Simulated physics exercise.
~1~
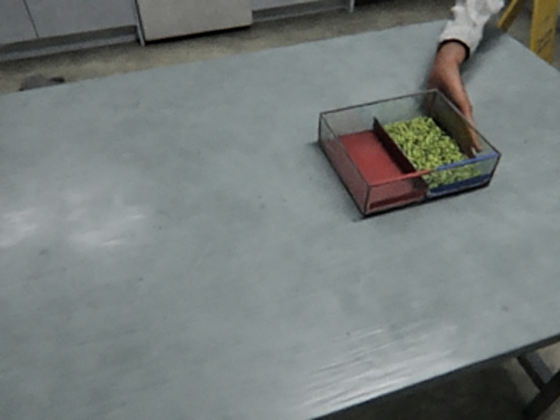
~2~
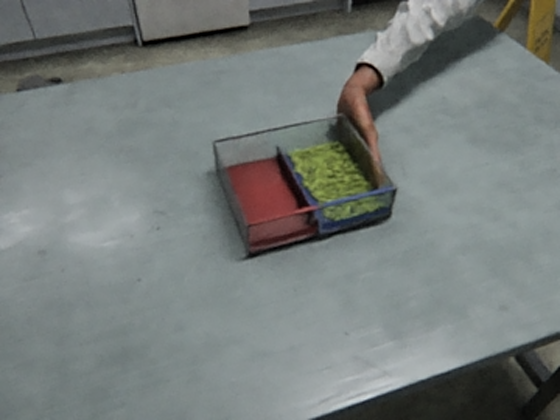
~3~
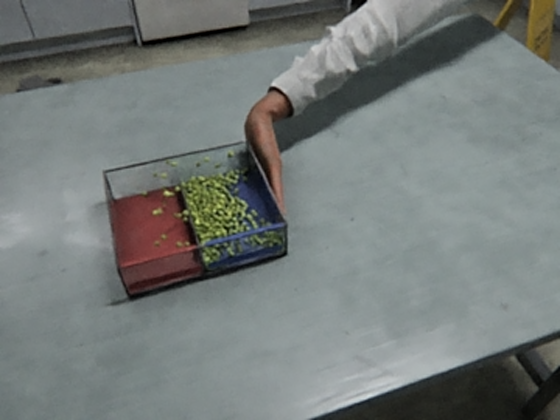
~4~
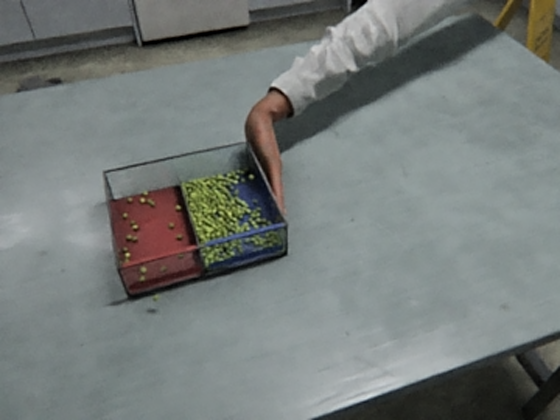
To begin with, a hand in a pale sleeve holds a clear-walled tray on a grey table, its right blue-floored section full of small green peas and its left red-floored section empty. The hand pushes the tray leftward and a little nearer across the tabletop, with the peas still on the blue side. As the tray reaches the left part of the table, the peas surge left and some spill over the low divider. The tray then stays put, the hand still against it. A few peas lie scattered on the red floor, while most remain in the blue section.
